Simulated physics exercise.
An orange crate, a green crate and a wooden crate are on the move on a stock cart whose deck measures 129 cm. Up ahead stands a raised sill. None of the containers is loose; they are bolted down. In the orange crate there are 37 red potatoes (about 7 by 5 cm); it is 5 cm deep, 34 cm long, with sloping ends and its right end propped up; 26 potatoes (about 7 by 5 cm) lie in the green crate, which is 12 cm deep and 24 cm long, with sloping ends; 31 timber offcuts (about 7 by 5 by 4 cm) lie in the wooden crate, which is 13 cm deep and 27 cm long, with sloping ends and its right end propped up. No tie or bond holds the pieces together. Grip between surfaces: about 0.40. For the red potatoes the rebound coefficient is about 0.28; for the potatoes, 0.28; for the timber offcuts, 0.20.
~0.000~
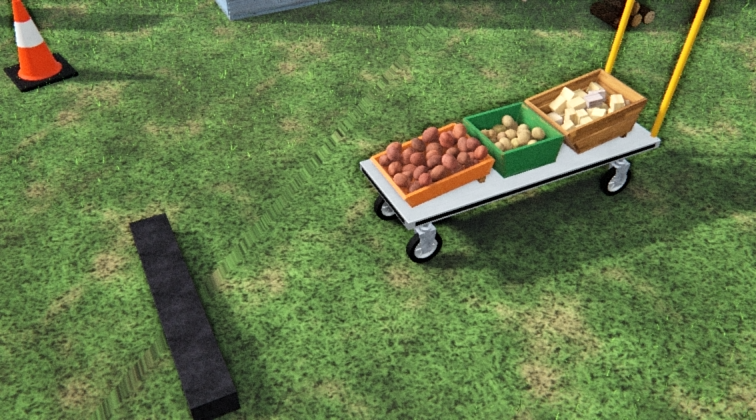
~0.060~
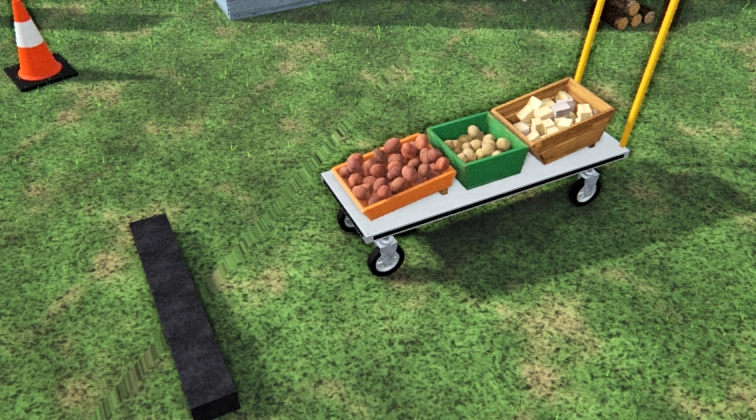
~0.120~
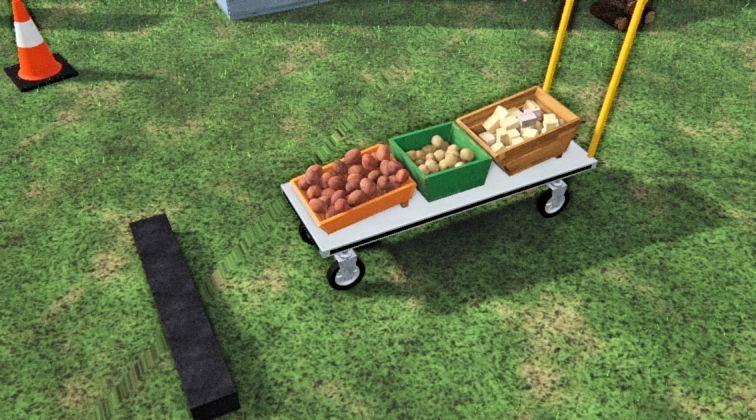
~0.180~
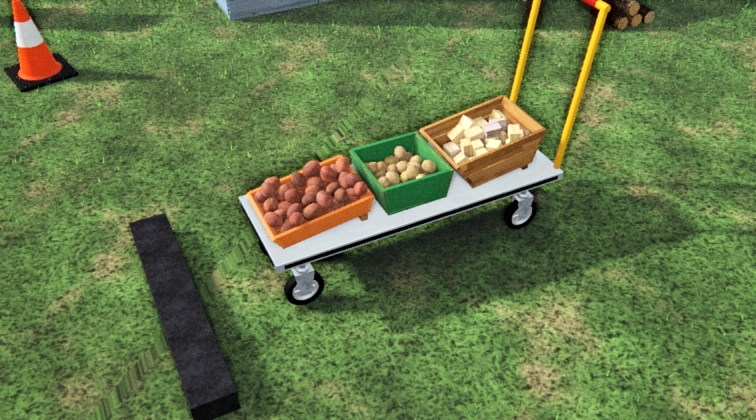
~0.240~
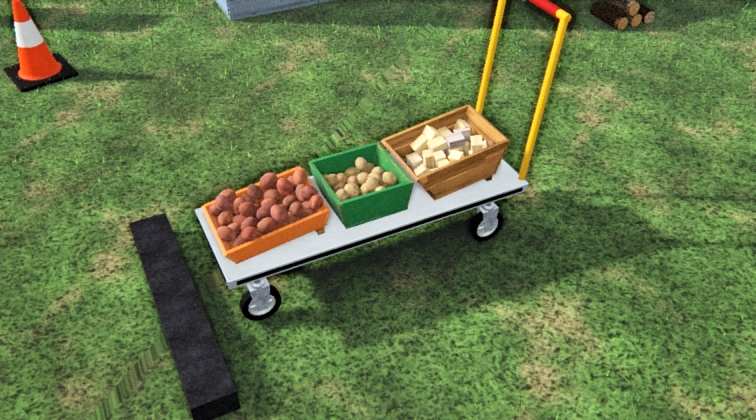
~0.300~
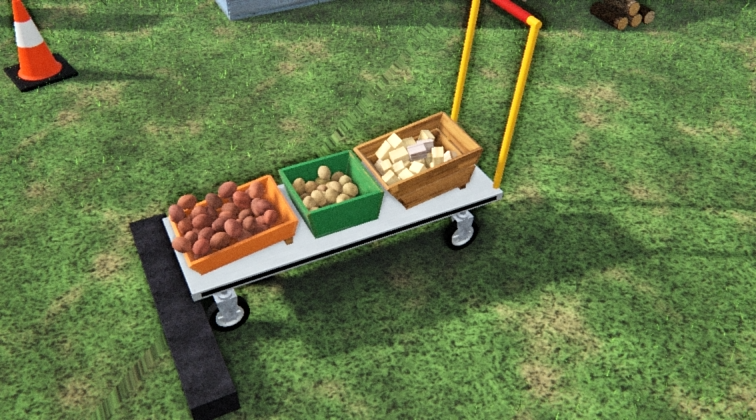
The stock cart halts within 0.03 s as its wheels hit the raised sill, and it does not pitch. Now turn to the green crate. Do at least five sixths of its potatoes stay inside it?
Spilled: Lower than a sixth.
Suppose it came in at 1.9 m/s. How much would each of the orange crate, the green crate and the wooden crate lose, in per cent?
Then the orange crate sheds 40 per cent of its load, the green crate 0 per cent, and the wooden crate 0 per cent.
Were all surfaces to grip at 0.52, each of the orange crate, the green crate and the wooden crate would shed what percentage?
Orange crate 50%, green crate 0%, wooden crate 20%.
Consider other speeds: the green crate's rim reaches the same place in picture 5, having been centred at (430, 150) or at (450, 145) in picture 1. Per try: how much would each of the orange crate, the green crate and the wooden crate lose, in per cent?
Orange crate 20 then 30, green crate 0 then 0, wooden crate 0 then 0 per cent.
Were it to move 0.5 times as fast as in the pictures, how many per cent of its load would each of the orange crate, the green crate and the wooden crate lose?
Orange crate 30, green crate 0, wooden crate 0 per cent.
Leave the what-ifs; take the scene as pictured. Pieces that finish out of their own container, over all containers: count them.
30 or so.
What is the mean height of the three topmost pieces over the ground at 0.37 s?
52 cm.
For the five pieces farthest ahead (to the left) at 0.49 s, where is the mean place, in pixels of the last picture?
Close to (66, 274) in the last view.
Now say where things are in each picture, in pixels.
In the first picture (places track the rim corner closest to us here), green crate (504, 153); wooden crate (568, 132); 85 cm to go; all still inside.
The second picture shows green crate (466, 165); wooden crate (533, 143); 67 cm to go.
The third picture shows green crate (427, 177); wooden crate (497, 154); 49 cm to go.
The fourth picture shows green crate (385, 190); wooden crate (458, 166); 31 cm to go.
The fifth picture shows green crate (342, 203); wooden crate (418, 178); 13 cm to go.
The sixth picture shows green crate (310, 213); wooden crate (389, 187); stopped; all still inside.
After 0.37 s, the orange crate is down by 10 of 37, the green crate has all 26 and the wooden crate has all 31.
After 0.49 s, the orange crate is down by 22 of 37, the green crate has all 26 and the wooden crate is down by 1 of 31.
After 0.72 s, the orange crate is down by 25 of 37, the green crate is down by 1 of 26 and the wooden crate is down by 5 of 31.
When it is over (at 1.22 s), the orange crate is down by 25 of 37, the green crate is down by 1 of 26 and the wooden crate is down by 5 of 31. Asked share, 1 of 26, 4 per cent.
